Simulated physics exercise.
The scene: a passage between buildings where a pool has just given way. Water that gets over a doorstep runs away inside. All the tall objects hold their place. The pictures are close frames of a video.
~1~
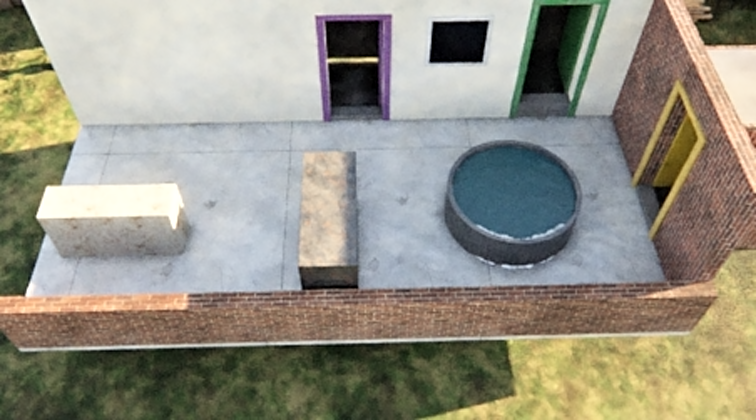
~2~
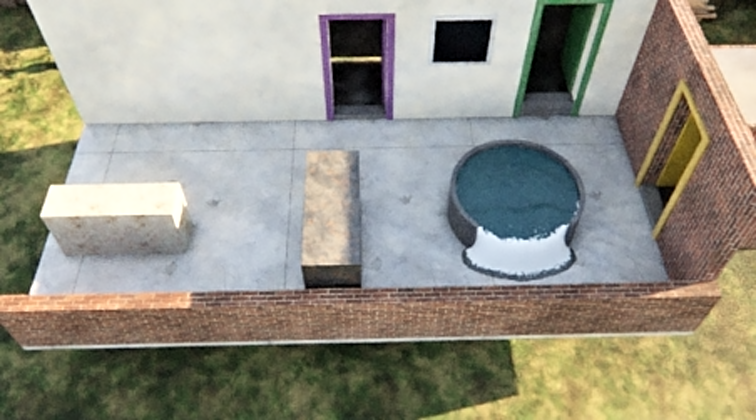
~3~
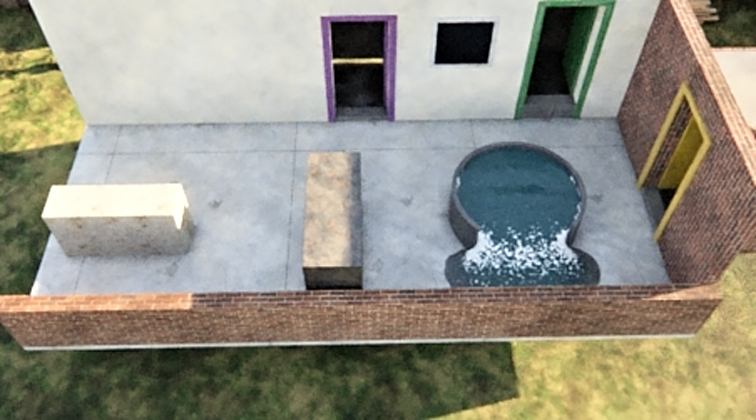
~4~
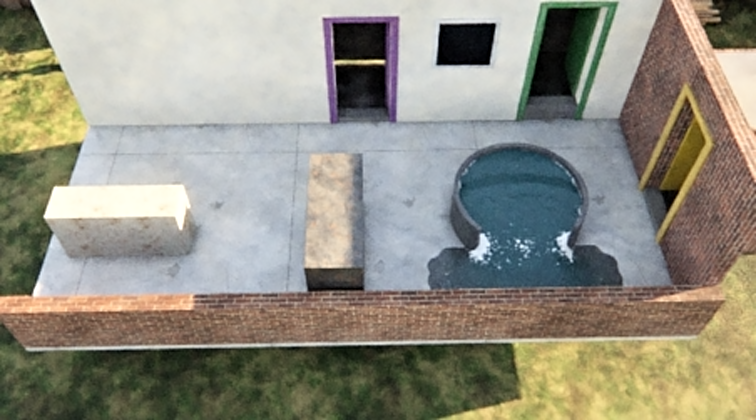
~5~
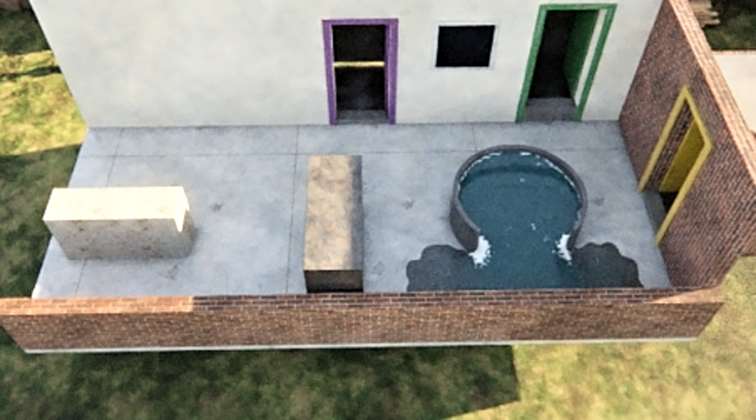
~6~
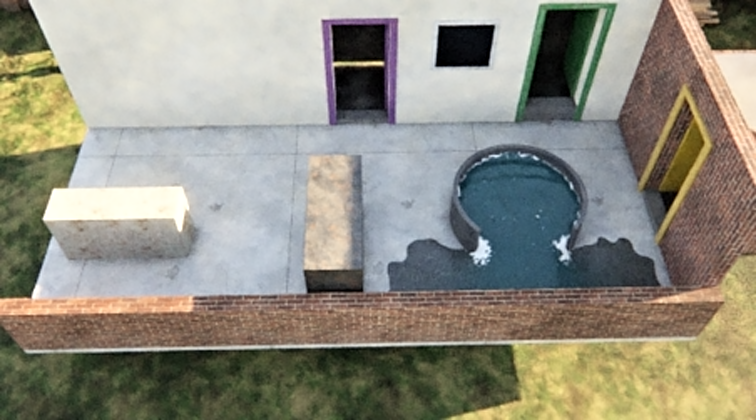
Water bursts from the front of a round tank and spreads across the grey paving.
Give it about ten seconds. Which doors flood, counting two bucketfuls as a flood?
In the end: The yellow door holds within the limit; the green door holds within the limit; the purple door holds within the limit.
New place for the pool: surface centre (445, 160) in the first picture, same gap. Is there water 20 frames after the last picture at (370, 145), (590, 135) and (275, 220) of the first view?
As listed: Flooded, under water, not flooded.
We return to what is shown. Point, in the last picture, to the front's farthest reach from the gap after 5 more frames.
Roughly at (276, 321).
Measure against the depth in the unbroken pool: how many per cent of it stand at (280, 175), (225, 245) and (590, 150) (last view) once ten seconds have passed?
About 4, 2 and 14 per cent.
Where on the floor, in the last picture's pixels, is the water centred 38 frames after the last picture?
I would point to (483, 201).
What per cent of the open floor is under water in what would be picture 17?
Some 25 per cent.
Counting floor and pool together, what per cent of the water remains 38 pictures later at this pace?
Some 100 per cent.
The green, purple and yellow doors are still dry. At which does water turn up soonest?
It is the yellow door.
A moment on, water covers 15 % of the floor; the yellow door not reached, the green door not reached, the purple door not reached.
Next, water covers 25 % of the floor; the yellow door wet at the sill, nothing in, the green door not reached, the purple door not reached.
Then, water covers 45 % of the floor; the yellow door wet at the sill, nothing in, the green door wet at the sill, nothing in, the purple door wet at the sill, nothing in.
Later, water covers 55 % of the floor; the yellow door wet at the sill, nothing in, the green door wet at the sill, nothing in, the purple door under two buckets in.
In the end, water covers 80 % of the floor; the yellow door under two buckets in, the green door wet at the sill, nothing in, the purple door under two buckets in.
